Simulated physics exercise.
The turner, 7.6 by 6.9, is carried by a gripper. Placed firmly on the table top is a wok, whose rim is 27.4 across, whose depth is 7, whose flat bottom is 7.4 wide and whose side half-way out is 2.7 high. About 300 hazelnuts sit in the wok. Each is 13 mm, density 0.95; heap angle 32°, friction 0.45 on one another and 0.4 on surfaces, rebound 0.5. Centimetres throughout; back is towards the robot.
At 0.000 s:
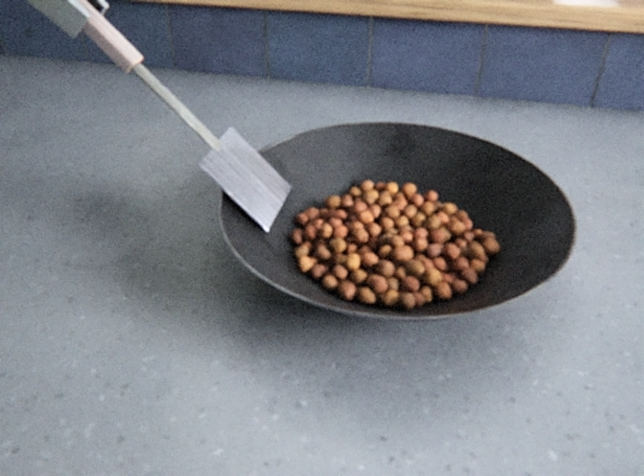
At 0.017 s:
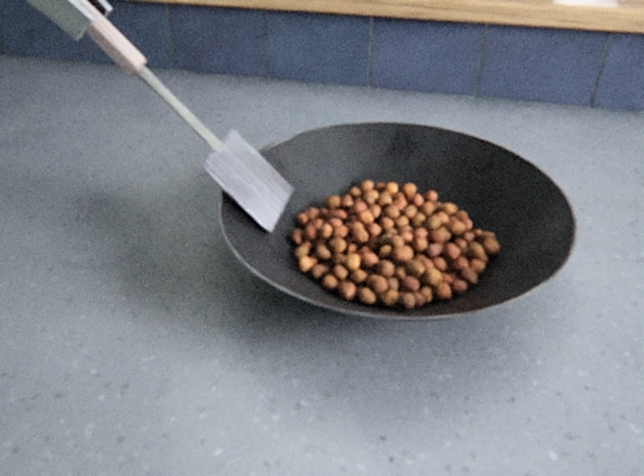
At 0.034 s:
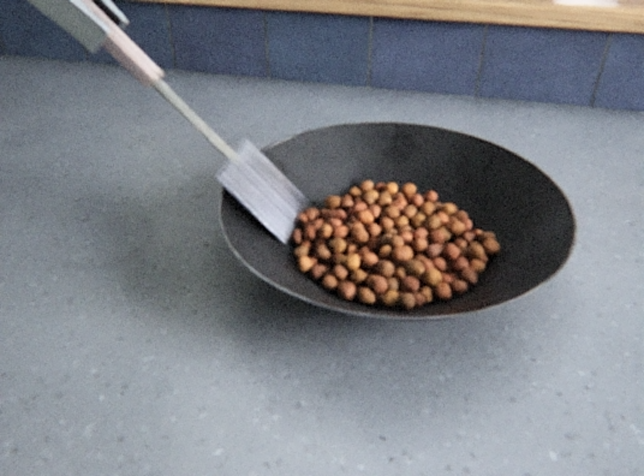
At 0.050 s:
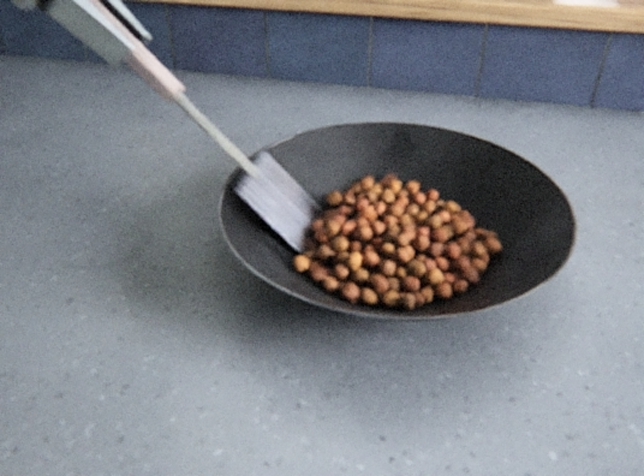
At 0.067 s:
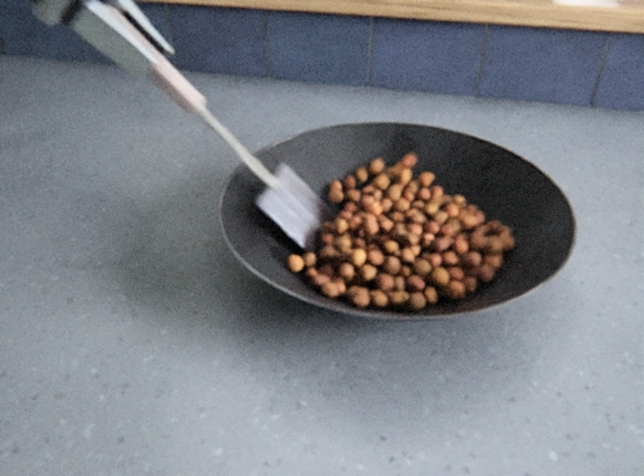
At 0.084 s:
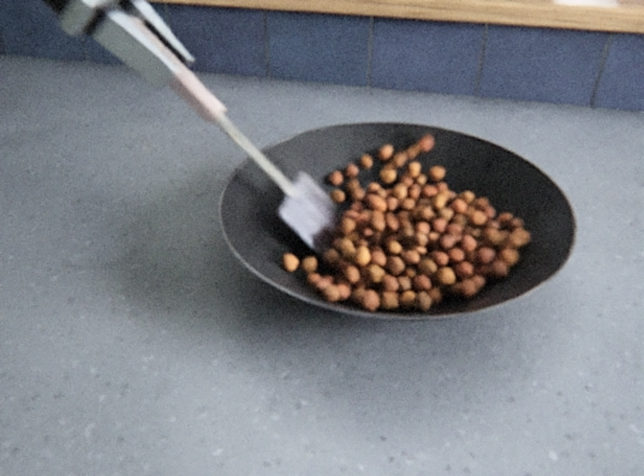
Hazelnuts in a dark wok being pushed to the right and spreading apart as a gripper-held turner slides in from the left.
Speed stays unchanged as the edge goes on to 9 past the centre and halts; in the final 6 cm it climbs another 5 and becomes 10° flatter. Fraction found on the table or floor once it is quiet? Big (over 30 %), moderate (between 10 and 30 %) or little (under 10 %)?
The share is big.
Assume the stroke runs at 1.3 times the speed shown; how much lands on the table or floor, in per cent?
55 %.
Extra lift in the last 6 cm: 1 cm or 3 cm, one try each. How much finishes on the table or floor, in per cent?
40 and 40 %.
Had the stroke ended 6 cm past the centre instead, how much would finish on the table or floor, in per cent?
Roughly 15 %.
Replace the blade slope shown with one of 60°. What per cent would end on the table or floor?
It would then be close to 40 %.
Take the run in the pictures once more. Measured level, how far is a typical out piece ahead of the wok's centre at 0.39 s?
It's close to 26 cm ahead of the centre.
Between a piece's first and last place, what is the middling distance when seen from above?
About 6 cm.
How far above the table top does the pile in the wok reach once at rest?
Close to 6.0 centimetres high.
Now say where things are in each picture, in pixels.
In the first picture, turner top edge at (215, 144), sloping 46°; upper third of the load around (396, 233), from x 295 to 490, top at y 185; 303 in the wok.
In the second picture, turner top edge at (218, 147), sloping 46°; upper third of the load around (396, 233), from x 295 to 490, top at y 185.
In the third picture, turner top edge at (232, 157), sloping 46°; upper third of the load around (396, 233), from x 295 to 490, top at y 185.
In the fourth picture, turner top edge at (252, 171), sloping 46°; upper third of the load around (395, 230), from x 300 to 490, top at y 185.
In the fifth picture, turner top edge at (272, 182), sloping 46°; upper third of the load around (401, 226), from x 295 to 505, top at y 160.
In the sixth picture, turner top edge at (291, 191), sloping 46°; upper third of the load around (419, 226), from x 290 to 520, top at y 145; 303 in the wok.
After 0.12 s, sloping 46°, highest piece 9 above the table; 302 in the wok, 1 on the blade or in flight.
After 0.17 s, sloping 43°, highest piece 10 above the table; 299 in the wok, 4 on the blade or in flight.
After 0.39 s, sloping 36°, highest piece 18 above the table; 184 in the wok, 45 on the table or floor, 74 on the blade or in flight.
After 1.44 s, sloping 36°, highest piece 6 above the table; 184 in the wok, 119 on the table or floor.
At rest, 184 in the wok, 119 on the table or floor. That is 39 % on the table or floor.
